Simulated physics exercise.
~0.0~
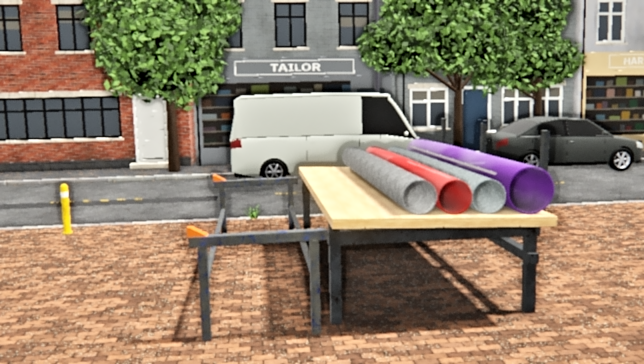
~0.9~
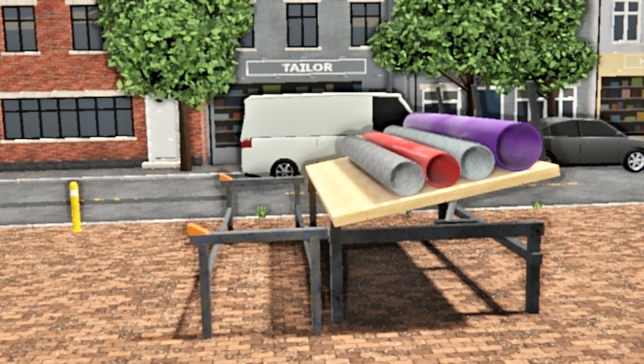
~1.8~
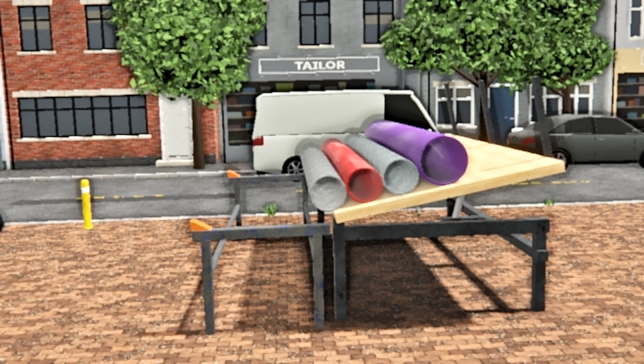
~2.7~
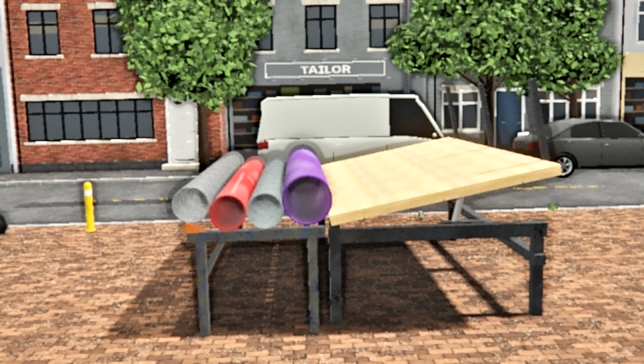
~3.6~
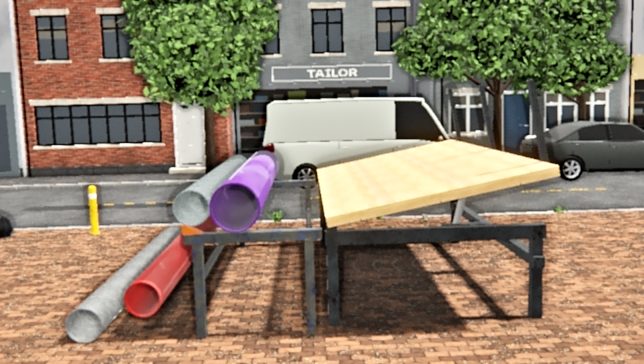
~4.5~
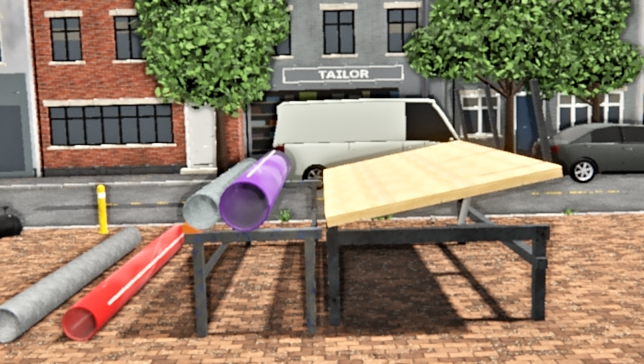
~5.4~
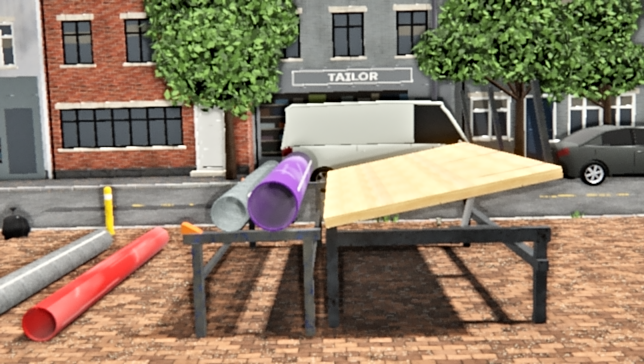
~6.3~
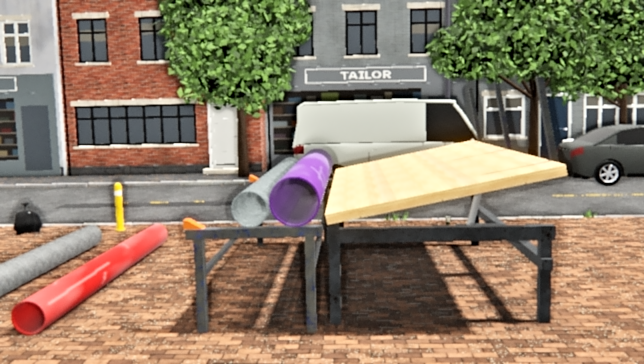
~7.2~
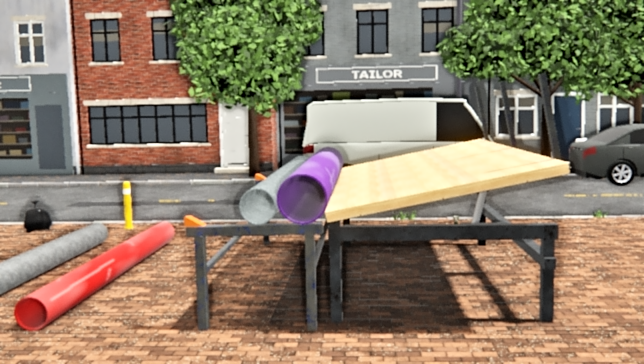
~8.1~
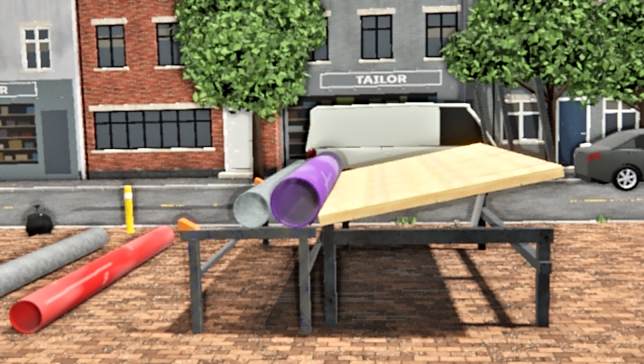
Four pipes rolling left off a tilting wooden tabletop, red and one grey dropping onto paving, purple and another grey staying on the rack.
